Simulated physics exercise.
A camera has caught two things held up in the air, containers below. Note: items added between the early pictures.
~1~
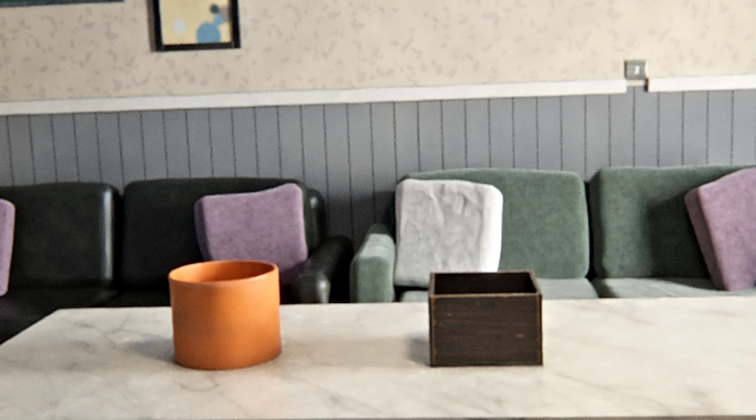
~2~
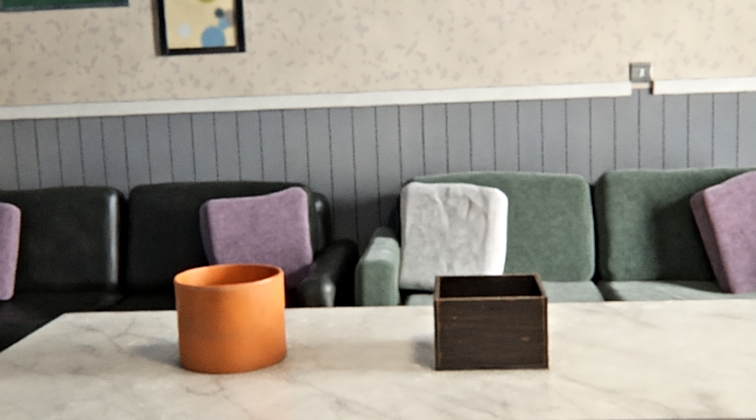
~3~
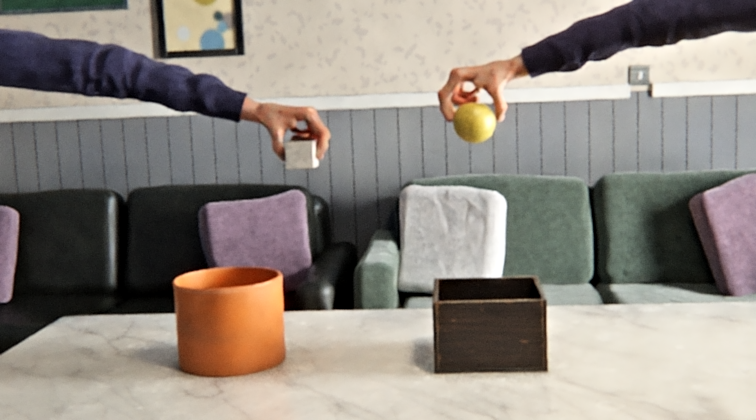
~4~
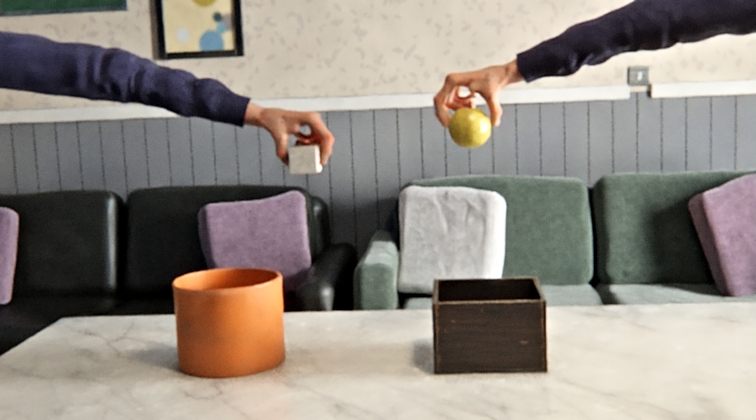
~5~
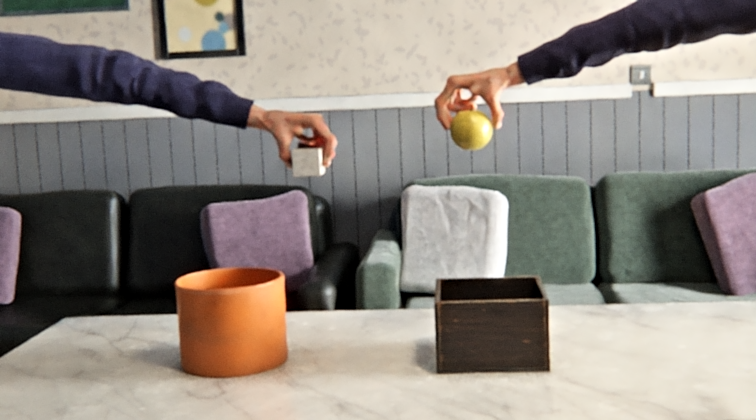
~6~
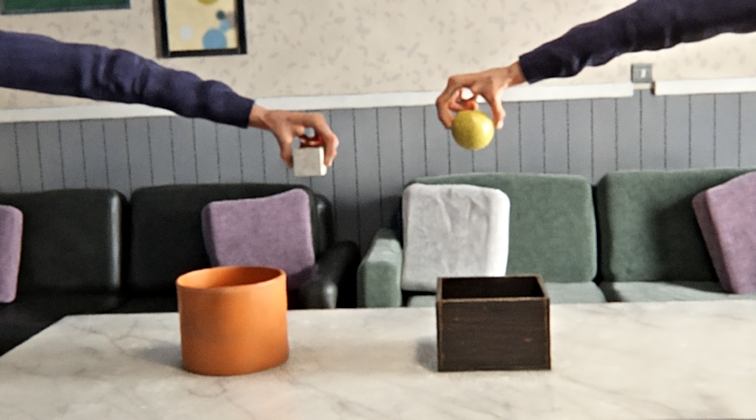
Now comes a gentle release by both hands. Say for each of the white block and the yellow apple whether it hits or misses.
Here the white block misses, the yellow apple hits.
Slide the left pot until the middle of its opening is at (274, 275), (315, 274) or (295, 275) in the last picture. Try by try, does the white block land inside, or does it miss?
So, taking them in order, it drops in, it drops in and it drops in.
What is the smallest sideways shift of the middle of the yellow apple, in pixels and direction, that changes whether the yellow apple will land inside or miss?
Direction left, distance some 36 pixels.
Then, 0.16 s after the last picture, white block moved about its own width near (312, 199); yellow apple moved about its own width near (473, 169).
Then, 0.22 s after the last picture, white block falling near (314, 246); yellow apple falling near (475, 217).
Then, 0.28 s after the last picture, white block falling near (318, 311); yellow apple falling near (477, 284).
At rest, the white block misses, near (320, 346); the yellow apple lands inside, near (478, 331).
